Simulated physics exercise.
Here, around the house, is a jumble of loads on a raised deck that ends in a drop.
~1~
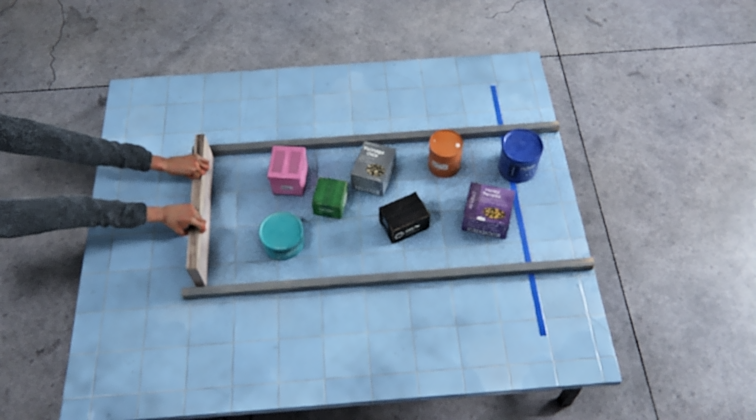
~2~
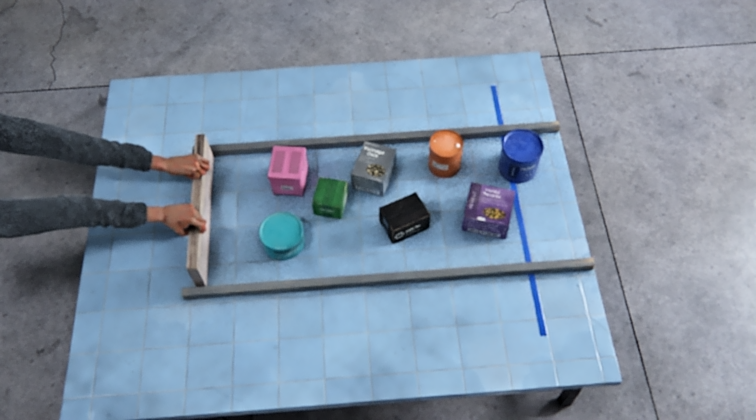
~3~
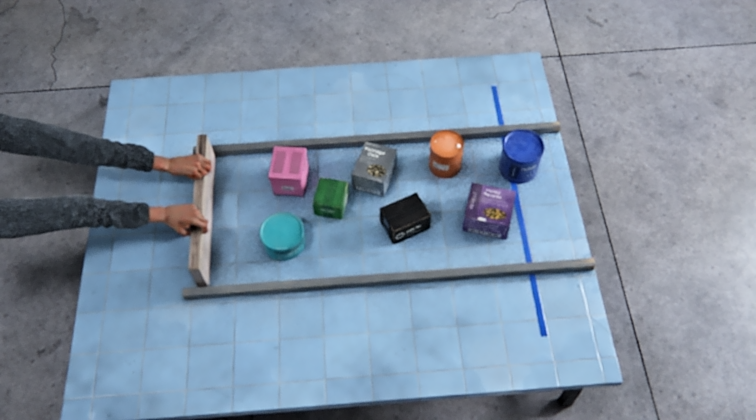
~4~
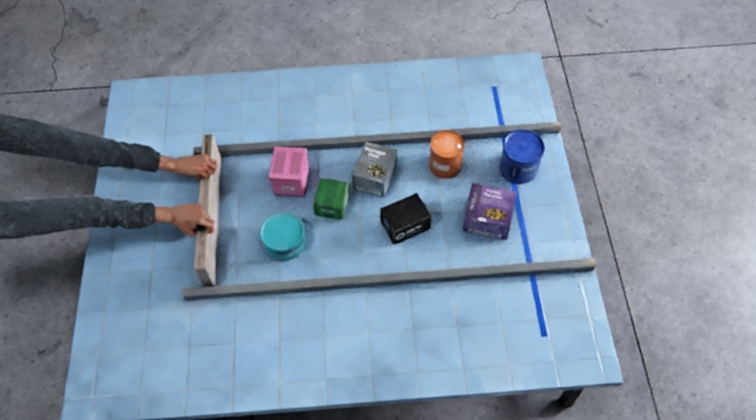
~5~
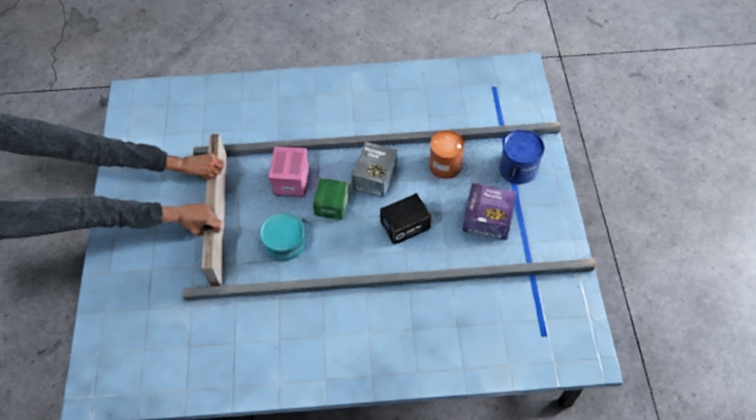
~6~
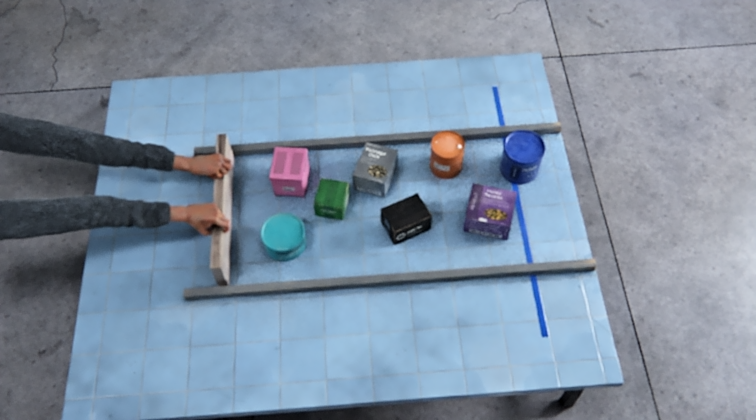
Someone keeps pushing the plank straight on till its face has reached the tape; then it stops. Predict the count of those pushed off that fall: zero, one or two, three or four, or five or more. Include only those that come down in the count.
The count is three or four.
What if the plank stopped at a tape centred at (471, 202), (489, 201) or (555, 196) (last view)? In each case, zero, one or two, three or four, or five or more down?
In order: Either one or two, then either one or two, then at least five.
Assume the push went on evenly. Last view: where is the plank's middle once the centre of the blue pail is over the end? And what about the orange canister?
Blue pail over the end: About (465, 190). Orange canister over the end: About (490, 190).
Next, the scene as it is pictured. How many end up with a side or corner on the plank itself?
3 of them.
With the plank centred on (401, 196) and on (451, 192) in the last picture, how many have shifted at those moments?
So far 7, and 8 at the second.
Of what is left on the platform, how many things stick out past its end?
Overhang count: 2.
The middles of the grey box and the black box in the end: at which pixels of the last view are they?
Final centres, in order: Near (559, 147), near (572, 201).
Soon after, none off yet; blue pail at rest near (522, 158); purple box at rest near (490, 212); orange canister at rest near (447, 155).
After that, none off yet; blue pail displaced a little near (534, 158); purple box displaced about its own width near (520, 212); orange canister displaced about its own width near (497, 150).
In the end, the number that fall off is three or four; gone, orange canister, purple box and blue pail.
